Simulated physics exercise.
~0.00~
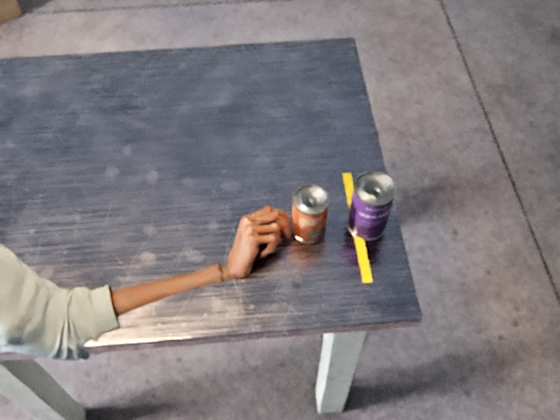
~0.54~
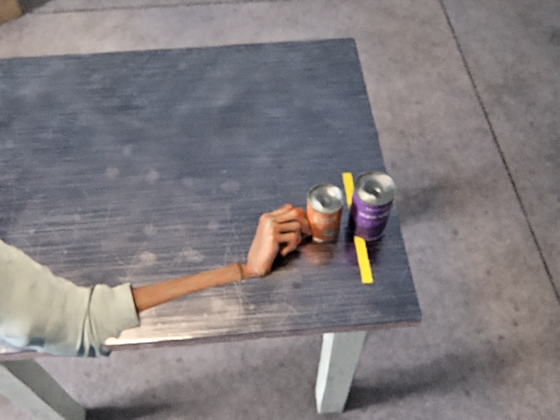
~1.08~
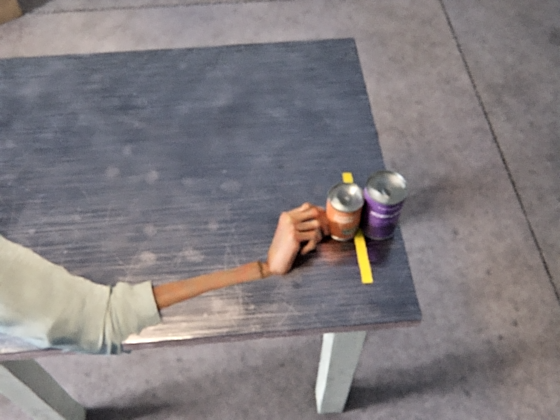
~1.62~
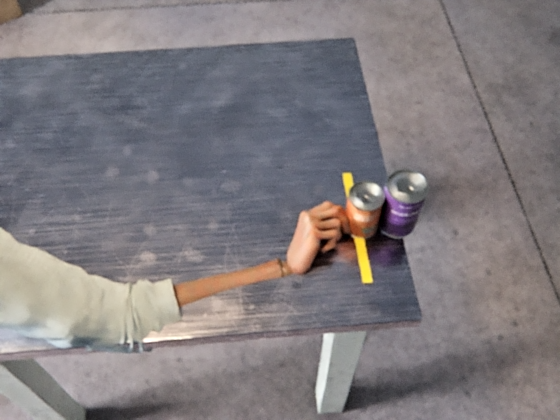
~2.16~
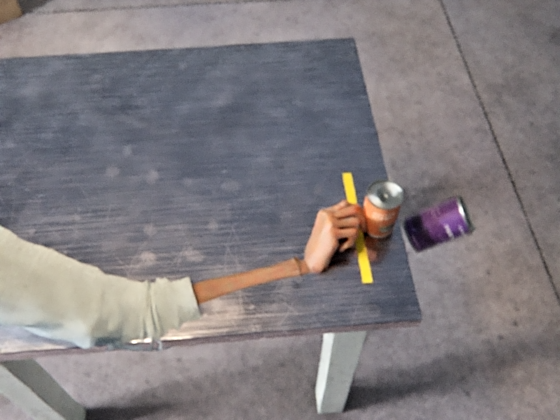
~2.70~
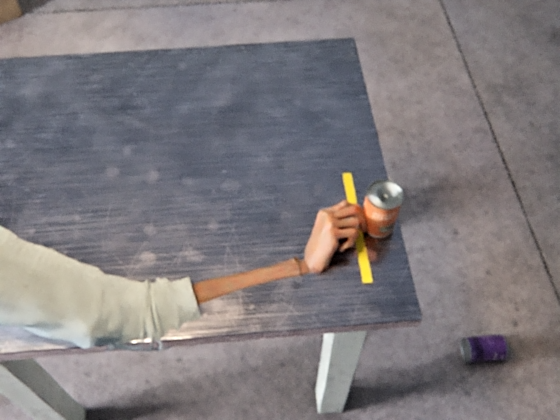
At the start, an orange can and a purple can stand upright near the right end of a dark table, with a strip of yellow tape beneath them and a hand behind the orange one. The hand pushes the orange can slowly right until it meets the purple can. Both cans then slide together toward the table's edge. As the hand reaches the tape, the purple can tips over the edge and drops. It ends on its side on the floor, while the orange can stays upright near the edge with the hand beside it.
